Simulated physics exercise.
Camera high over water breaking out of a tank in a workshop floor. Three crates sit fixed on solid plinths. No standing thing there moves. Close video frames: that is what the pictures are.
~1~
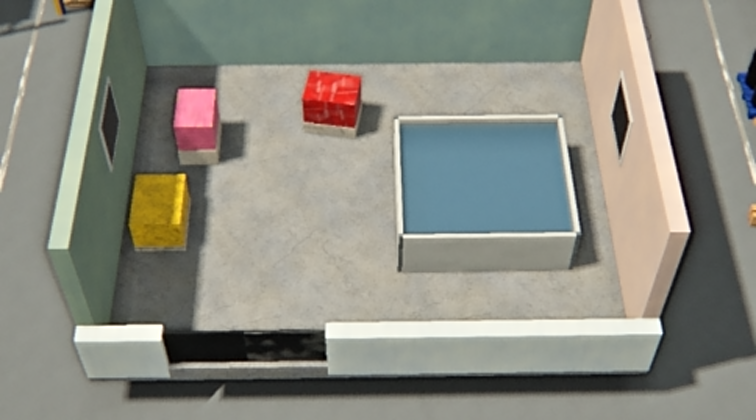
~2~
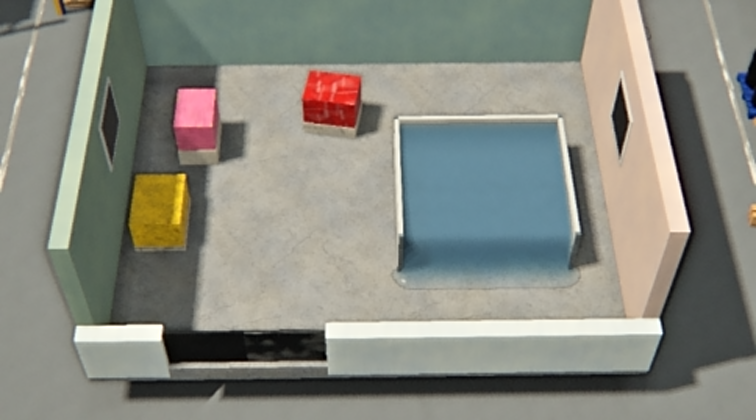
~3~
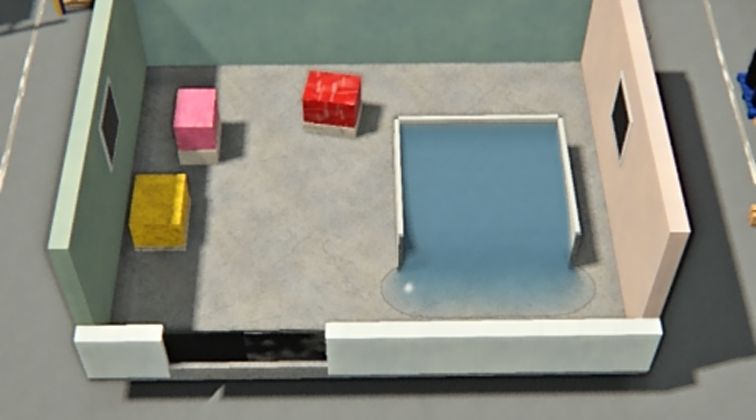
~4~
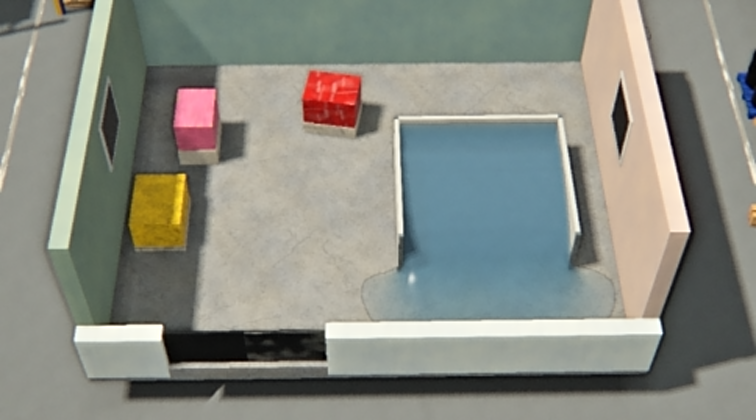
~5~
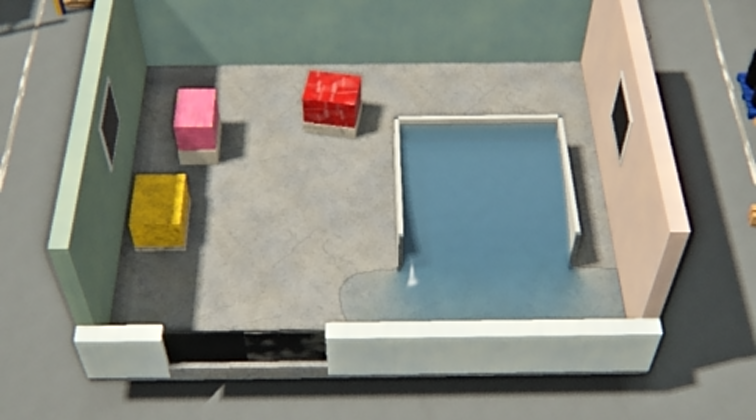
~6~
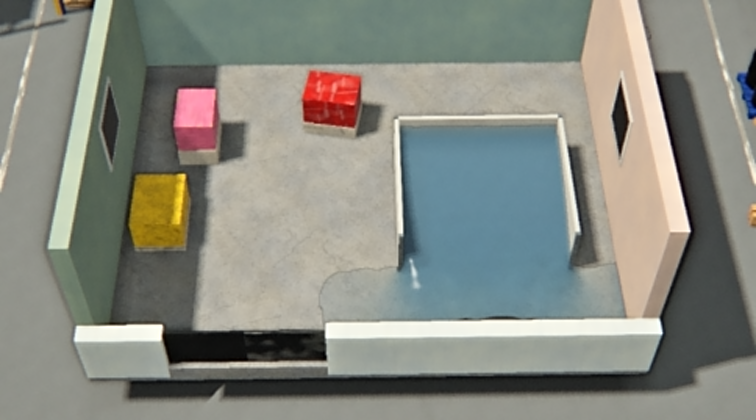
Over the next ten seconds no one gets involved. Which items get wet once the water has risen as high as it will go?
The pink crate is safe from the water. The yellow crate is caught by the water. The red crate is safe from the water.
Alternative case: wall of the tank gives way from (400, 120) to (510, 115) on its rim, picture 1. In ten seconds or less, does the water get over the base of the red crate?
Looking at it, the red crate gets overtopped.
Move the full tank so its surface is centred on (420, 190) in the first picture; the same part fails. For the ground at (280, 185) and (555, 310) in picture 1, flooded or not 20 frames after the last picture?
Taking the spots in order: Bare, swamped.
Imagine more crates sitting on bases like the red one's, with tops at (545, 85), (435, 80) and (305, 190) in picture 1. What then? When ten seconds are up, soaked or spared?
As listed: Is wetted, remains dry, is safe.
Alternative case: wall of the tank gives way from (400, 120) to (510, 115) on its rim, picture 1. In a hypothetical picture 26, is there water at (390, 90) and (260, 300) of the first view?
Point one: Reached by the flood; point two: Still bare.
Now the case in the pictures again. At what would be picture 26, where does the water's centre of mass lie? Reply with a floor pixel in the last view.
Centre: Close to (423, 249).
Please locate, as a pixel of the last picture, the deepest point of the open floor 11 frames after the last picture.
It should be roughly at (622, 347).
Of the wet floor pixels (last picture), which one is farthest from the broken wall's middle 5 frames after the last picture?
The front's farthest point is close to (210, 353).
A moment on, water covers 20 % of the floor; the pink crate not reached, the yellow crate not reached, the red crate not reached.
Next, water covers 40 % of the floor; the pink crate not reached, the yellow crate water round its plinth, the red crate not reached.
Then, water covers 60 % of the floor; the pink crate water round its plinth, the yellow crate water round its plinth, the red crate not reached.
Later, water covers 95 % of the floor; the pink crate water round its plinth, the yellow crate water round its plinth, the red crate water round its plinth.
In the end, water covers 100 % of the floor; the pink crate stayed above the water, the yellow crate was topped, the red crate stayed above the water.
